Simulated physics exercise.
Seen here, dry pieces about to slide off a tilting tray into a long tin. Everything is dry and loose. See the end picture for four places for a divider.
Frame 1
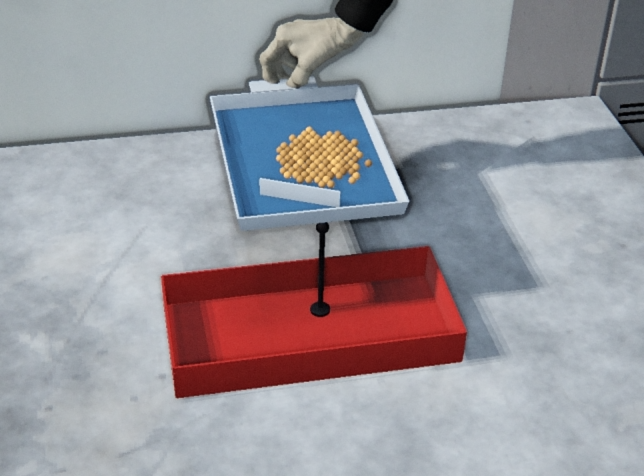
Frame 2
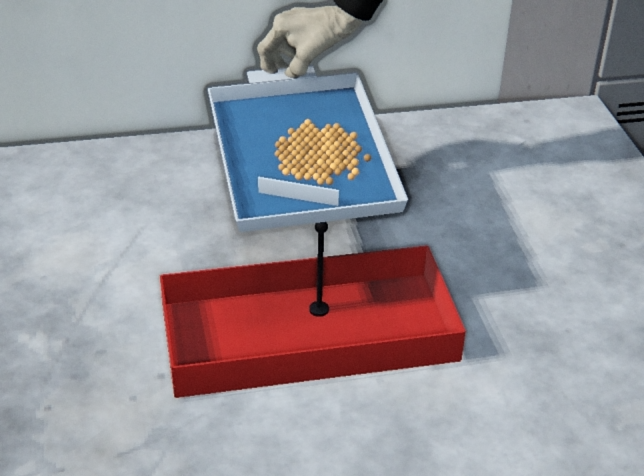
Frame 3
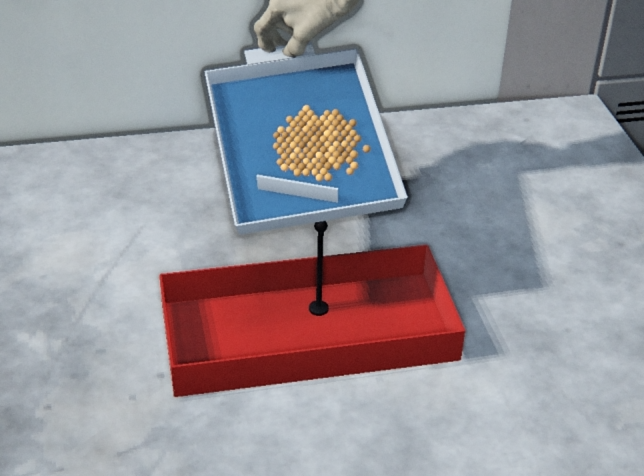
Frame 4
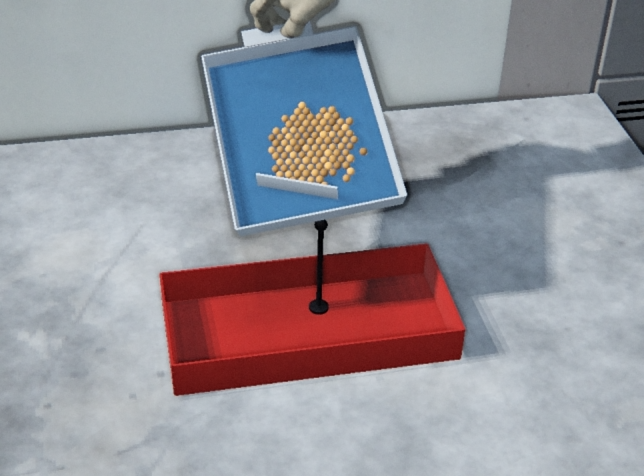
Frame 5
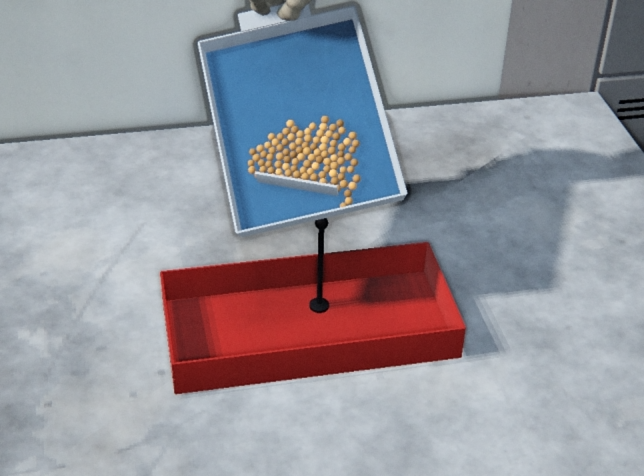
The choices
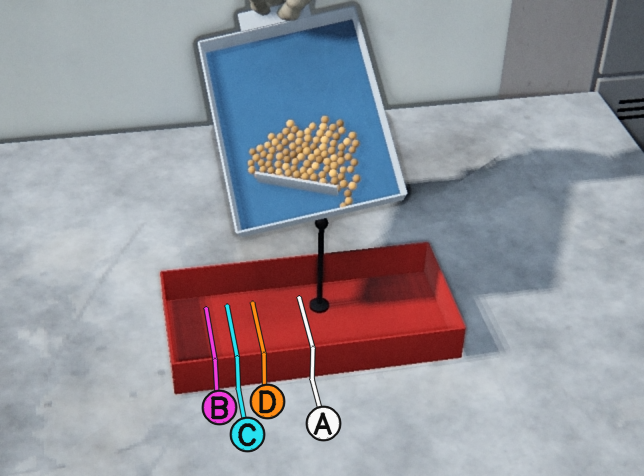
A blue tray tilts steeply as a hand lifts its back, and beads slide forward.
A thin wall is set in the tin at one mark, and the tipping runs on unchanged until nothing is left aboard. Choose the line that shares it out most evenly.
Line D does it best.
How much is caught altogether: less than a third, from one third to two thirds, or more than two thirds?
It is more than two thirds.
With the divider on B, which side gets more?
More lands on the right.
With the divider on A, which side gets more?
More lands on the left.
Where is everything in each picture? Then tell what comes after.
Corners of the pouring end at (241, 216) and (405, 200), level; middle of the load at (322, 159), round wooden beads, in the first frame.
Corners of the pouring end at (239, 218) and (403, 198), barely tipped; fin from (258, 178) to (339, 191), in the second frame.
Corners of the pouring end at (239, 222) and (403, 195), a little tipped; front corners of the tin at (172, 367) and (464, 330), in the third frame.
Corners of the pouring end at (239, 226) and (402, 193), clearly tipped; far corners at (206, 57) and (354, 29), in the fourth frame.
Corners of the pouring end at (239, 229) and (403, 191), clearly tipped; the left corner sinks clearly lower, in the fifth frame.
On the marked copy, line A crosses the front rim at (312, 347); line B crosses the front rim at (214, 359); line C crosses the front rim at (237, 356); line D crosses the front rim at (263, 353).
With A, of what is caught, nearly all on the left of the divider, a small part on the right.
With B, of what is caught, none on the left of the divider, all on the right.
With C, of what is caught, a small part on the left of the divider, nearly all on the right.
With D, of what is caught, about half on the left of the divider, about half on the right.
